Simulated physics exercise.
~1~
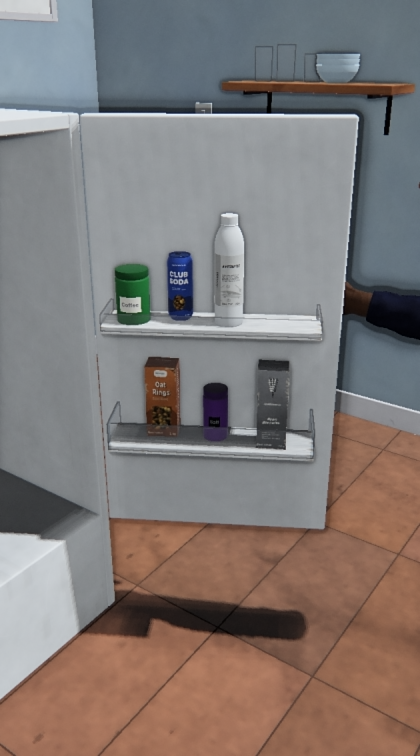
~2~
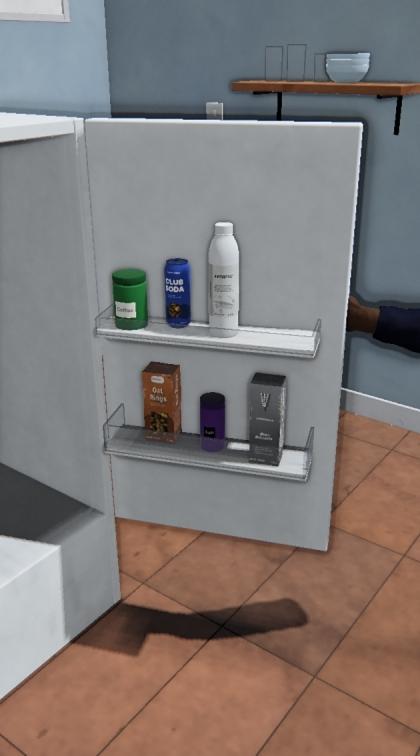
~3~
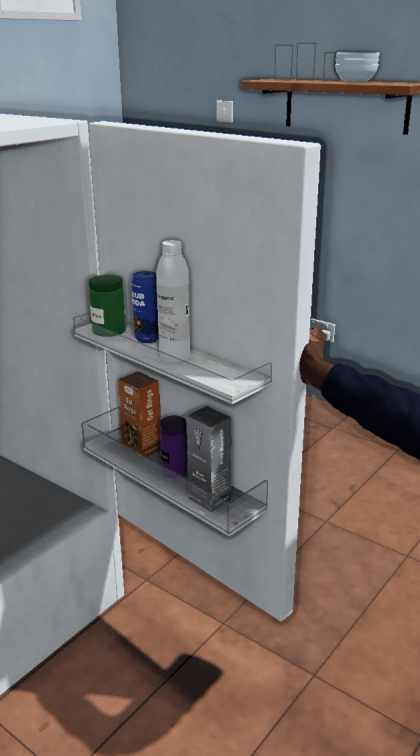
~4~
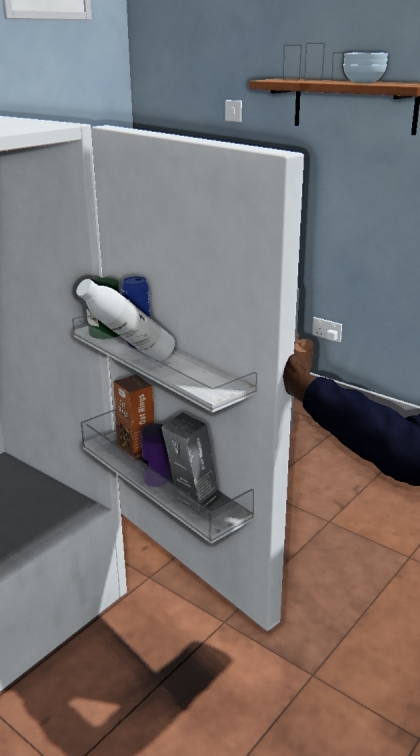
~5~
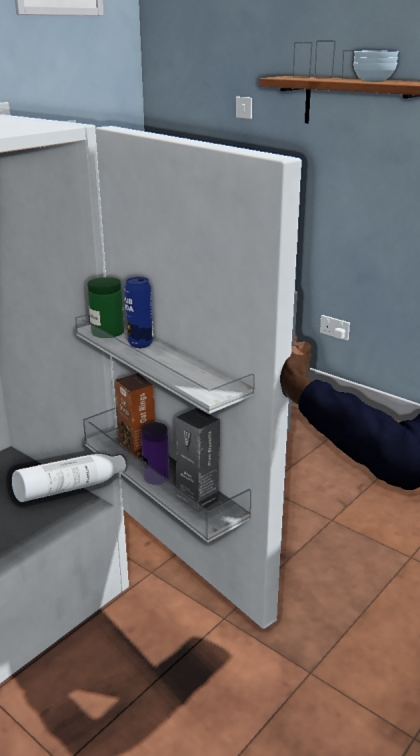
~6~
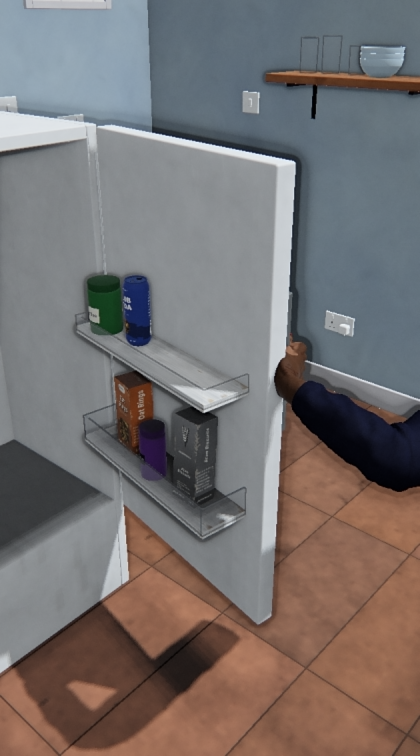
White bottle toppling off a swinging cooler door's upper rack and dropping out of view, the other five items staying in place.
